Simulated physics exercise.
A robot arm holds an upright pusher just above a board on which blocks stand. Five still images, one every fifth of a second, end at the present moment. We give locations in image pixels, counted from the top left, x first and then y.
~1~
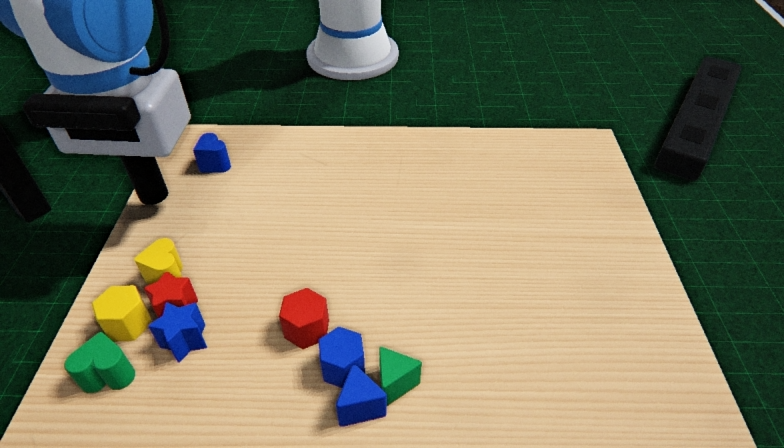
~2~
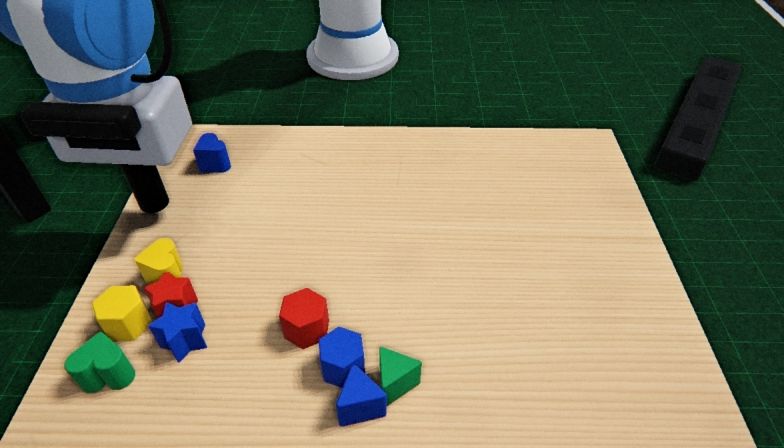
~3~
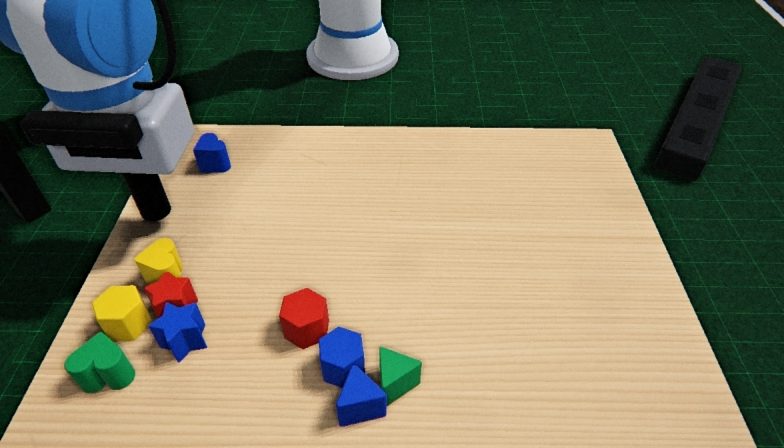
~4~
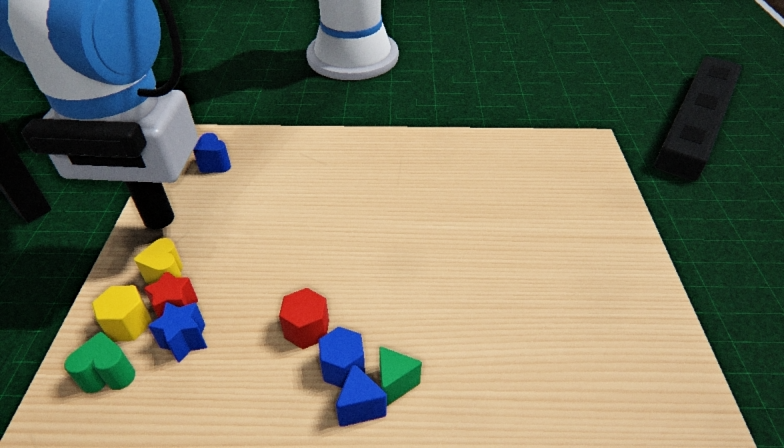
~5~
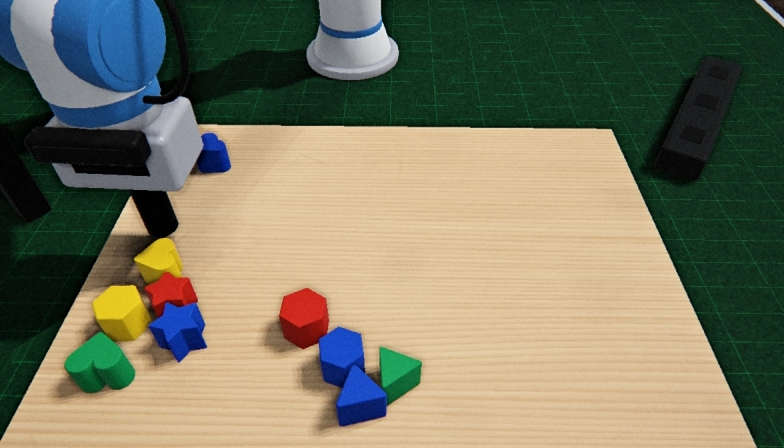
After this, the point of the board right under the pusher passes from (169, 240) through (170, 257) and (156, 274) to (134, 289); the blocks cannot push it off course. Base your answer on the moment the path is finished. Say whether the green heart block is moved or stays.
That block remains where it is.
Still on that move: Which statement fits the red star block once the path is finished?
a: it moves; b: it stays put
a: It moves.
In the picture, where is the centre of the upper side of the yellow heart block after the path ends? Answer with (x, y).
Close to (148, 279).
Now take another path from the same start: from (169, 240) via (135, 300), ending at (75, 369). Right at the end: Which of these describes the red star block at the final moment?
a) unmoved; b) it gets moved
It's b.
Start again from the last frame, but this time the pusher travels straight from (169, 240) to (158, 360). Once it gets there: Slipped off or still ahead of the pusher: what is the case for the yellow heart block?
It is still in front.
The first path, step by step. Halfway along, pusher (158, 254); yellow heart block (152, 271); red star block (169, 294), turned 15° clockwise.
At the end, pusher (127, 276); green heart block not moved; yellow hexagon (113, 306); yellow heart block (148, 279); red star block (169, 301).
